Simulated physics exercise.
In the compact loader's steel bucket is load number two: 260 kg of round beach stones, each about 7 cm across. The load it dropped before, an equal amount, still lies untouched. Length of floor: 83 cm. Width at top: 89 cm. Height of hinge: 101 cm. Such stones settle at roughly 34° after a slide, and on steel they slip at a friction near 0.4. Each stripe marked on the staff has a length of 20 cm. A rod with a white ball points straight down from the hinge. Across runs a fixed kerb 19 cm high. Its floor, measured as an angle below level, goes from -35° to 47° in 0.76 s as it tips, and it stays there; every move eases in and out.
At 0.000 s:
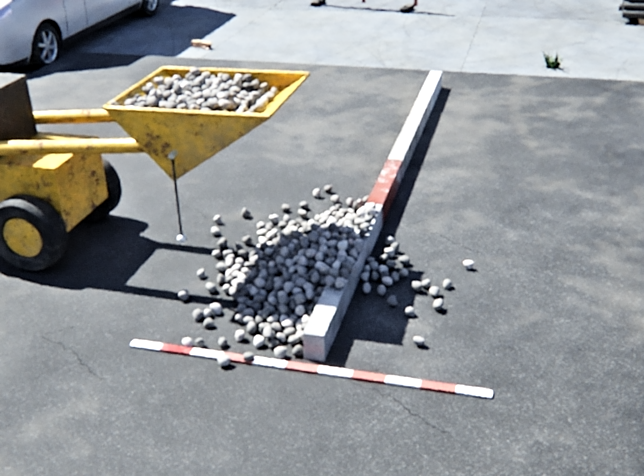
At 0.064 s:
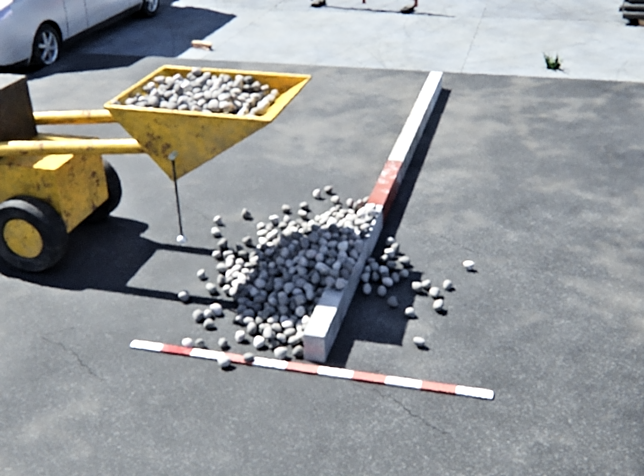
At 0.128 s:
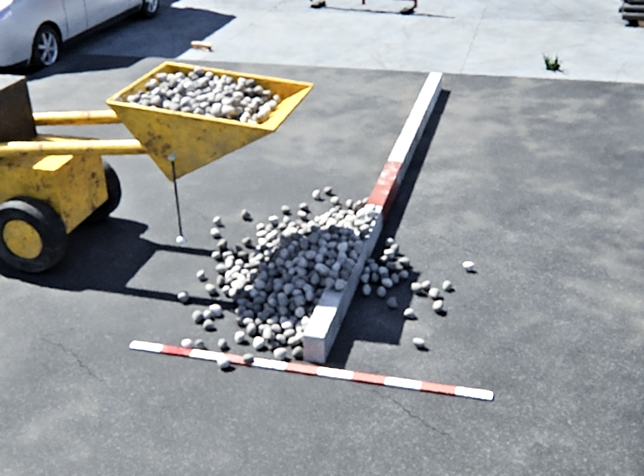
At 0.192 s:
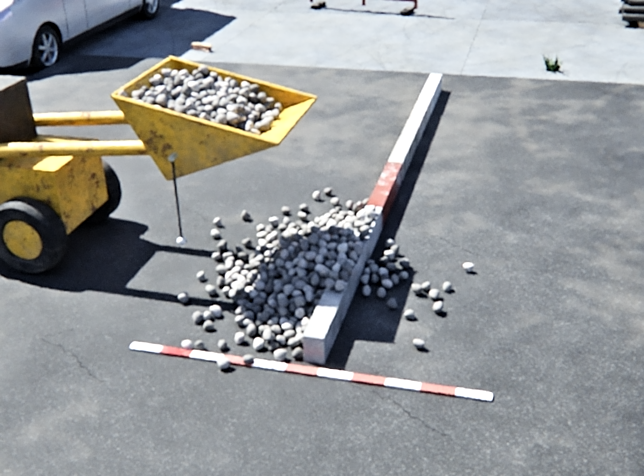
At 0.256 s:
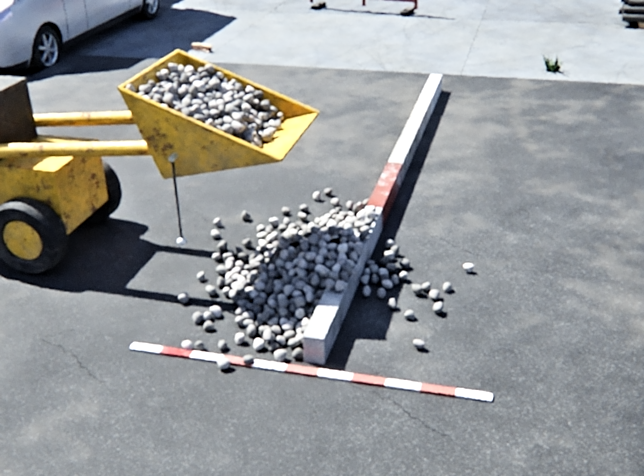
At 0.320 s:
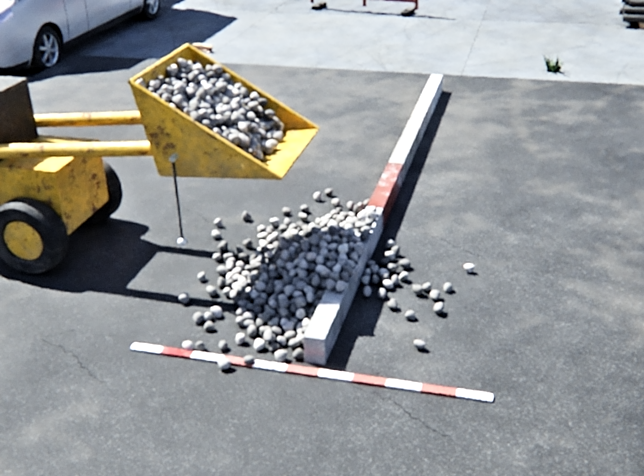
To begin with, a yellow loader at the left holds a bucket of grey stones beside a stone pile lying against a white kerb with a red band. The bucket then tilts steadily, its right lip lowering and its back edge rising, while the stones shift inside it and the pile stays still.
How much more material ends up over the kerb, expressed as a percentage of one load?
About 5 per cent of a load more.
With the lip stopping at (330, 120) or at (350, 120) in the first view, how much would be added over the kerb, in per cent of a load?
The first would add around 50 per cent, the second around 75 per cent.
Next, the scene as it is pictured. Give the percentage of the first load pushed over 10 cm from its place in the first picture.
The answer is about 20 per cent.
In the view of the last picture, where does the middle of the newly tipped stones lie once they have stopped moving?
The middle lies near (289, 253) in the last picture.
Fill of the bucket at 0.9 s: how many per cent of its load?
About 55 percent is still in there.
After 0.6 s the floor is at 34°; in per cent of one load, 100 in the bucket, 96 on this side of the kerb, 4 over the kerb; the foremost stones are at (434, 299).
After 0.9 s the floor is at 47°; in per cent of one load, 54 in the bucket, 141 on this side of the kerb, 4 over the kerb; the foremost stones are at (434, 299).
After 1.2 s the floor is at 47°; in per cent of one load, 3 in the bucket, 190 on this side of the kerb, 6 over the kerb; the foremost stones are at (434, 299).
After 3.6 s the floor is at 47°; in per cent of one load, 0 in the bucket, 190 on this side of the kerb, 10 over the kerb; the foremost stones are at (502, 288). Net gain over the kerb, 5.
